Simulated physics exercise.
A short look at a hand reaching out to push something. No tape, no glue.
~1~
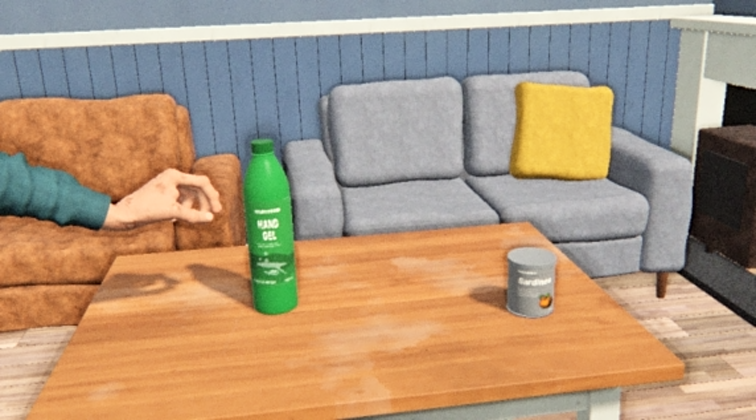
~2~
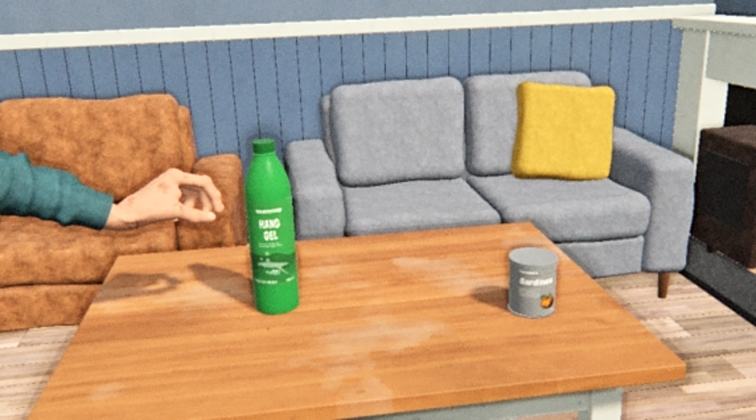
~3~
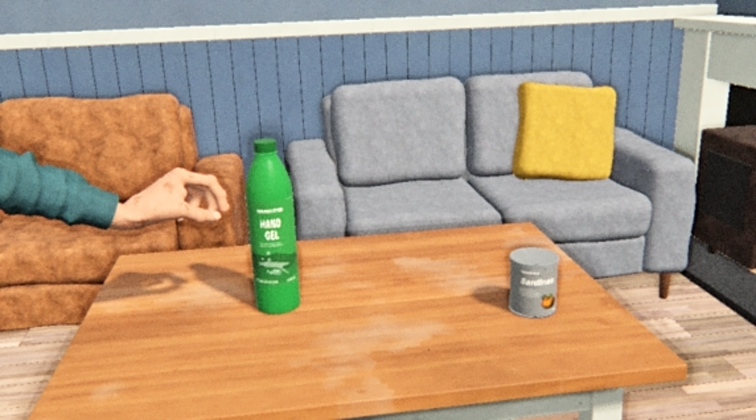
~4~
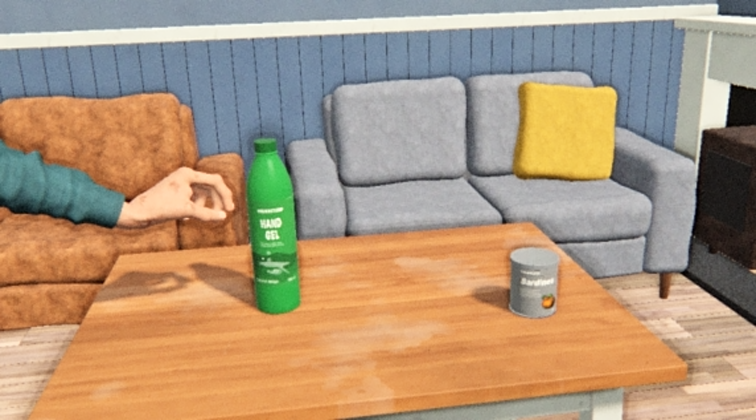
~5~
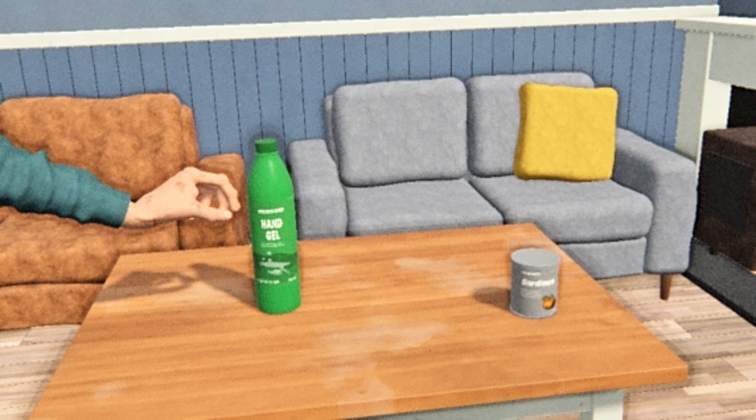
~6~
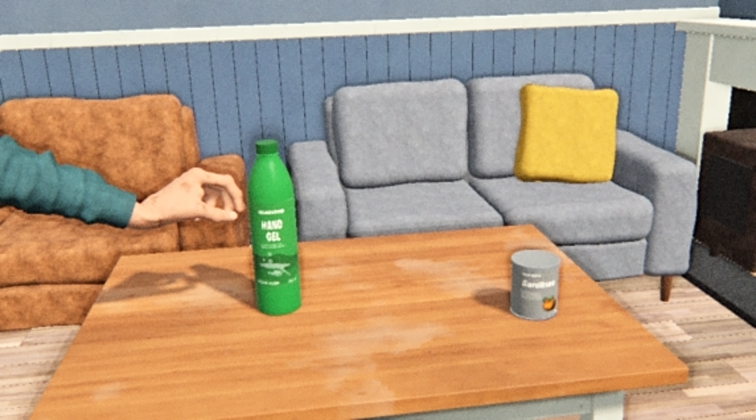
A hand in a teal sleeve hovers at the left behind a wooden table, fingers curled, and edges slightly right toward a green hand gel bottle. The bottle and the small grey can to its right stay upright and barely shift, with an orange-brown sofa and a grey sofa behind.
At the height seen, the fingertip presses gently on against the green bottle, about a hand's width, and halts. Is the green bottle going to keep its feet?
The green bottle tips over.
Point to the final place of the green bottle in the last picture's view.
Near (399, 276).
Then, 1.00 s after the last picture, green bottle tipped 23° from how it was near (309, 223).
Then, 1.30 s after the last picture, green bottle on its side near (377, 262).
At rest, tipped over on the table, green bottle. Seen from the same camera at the end, green bottle near (399, 276).
